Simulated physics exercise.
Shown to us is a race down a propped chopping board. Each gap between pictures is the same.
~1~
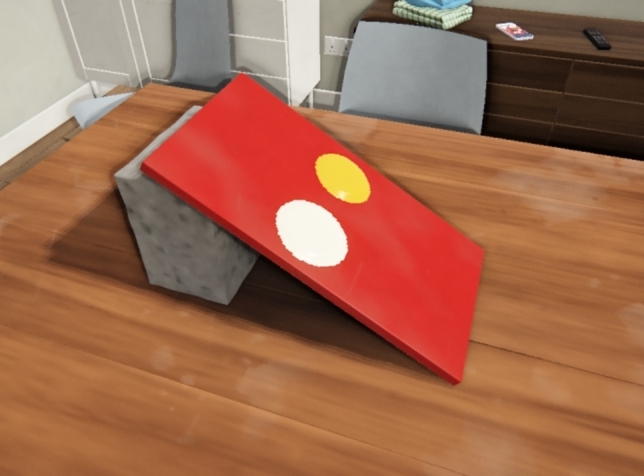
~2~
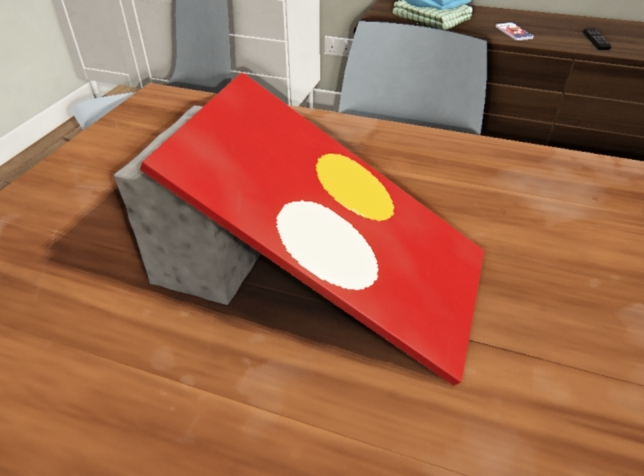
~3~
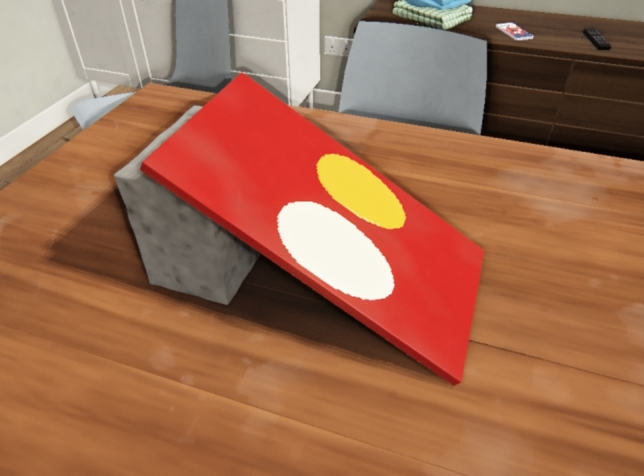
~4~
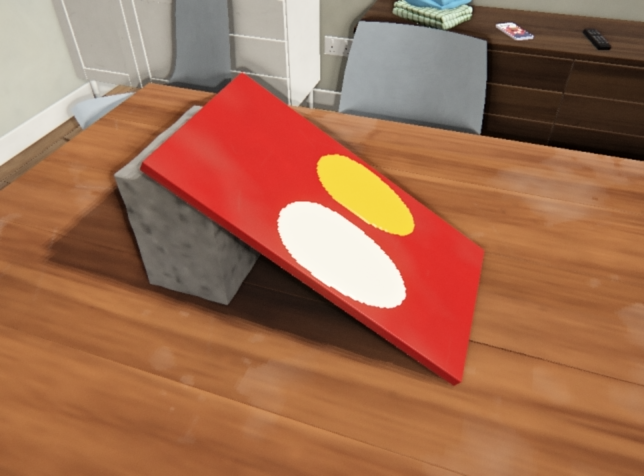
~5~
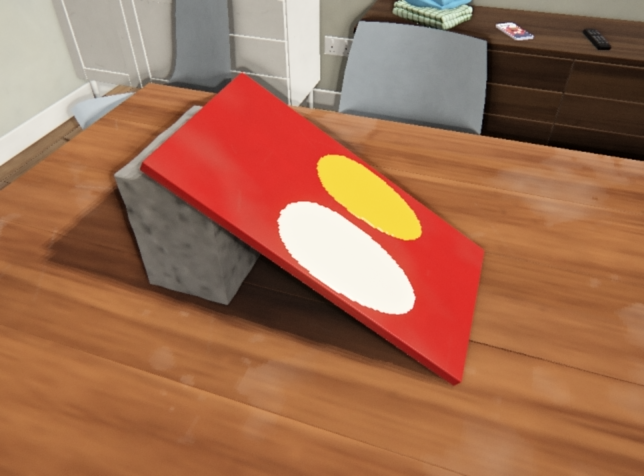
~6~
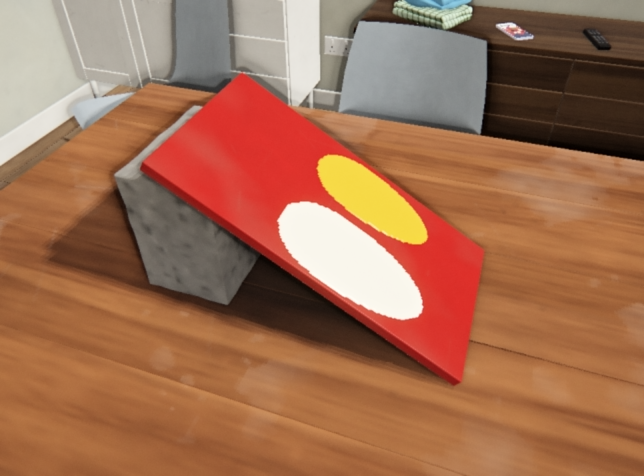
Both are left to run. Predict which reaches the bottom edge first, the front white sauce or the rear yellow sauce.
Front.
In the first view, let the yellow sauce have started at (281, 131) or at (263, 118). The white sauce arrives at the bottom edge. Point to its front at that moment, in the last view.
(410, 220); (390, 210).
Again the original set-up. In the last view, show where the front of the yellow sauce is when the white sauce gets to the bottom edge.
About (458, 260) in pixels.
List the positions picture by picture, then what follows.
The first frame shows tip of the white sauce half way down; tip of the yellow sauce (363, 190) half way down.
The second frame shows tip of the white sauce (367, 270) three quarters of the way down; tip of the yellow sauce three quarters of the way down.
The third frame shows tip of the white sauce three quarters of the way down; tip of the yellow sauce (397, 215) three quarters of the way down.
The fourth frame shows tip of the white sauce (395, 290) three quarters of the way down; tip of the yellow sauce three quarters of the way down.
The fifth frame shows tip of the white sauce three quarters of the way down; tip of the yellow sauce (412, 226) three quarters of the way down.
The sixth frame shows tip of the white sauce (412, 302) three quarters of the way down; tip of the yellow sauce three quarters of the way down.
Shortly, the white sauce is close to the edge; the yellow sauce is three quarters of the way down.
Then, the white sauce is close to the edge; the yellow sauce is close to the edge.
At the finish, the white sauce is at the low edge; the yellow sauce is close to the edge.
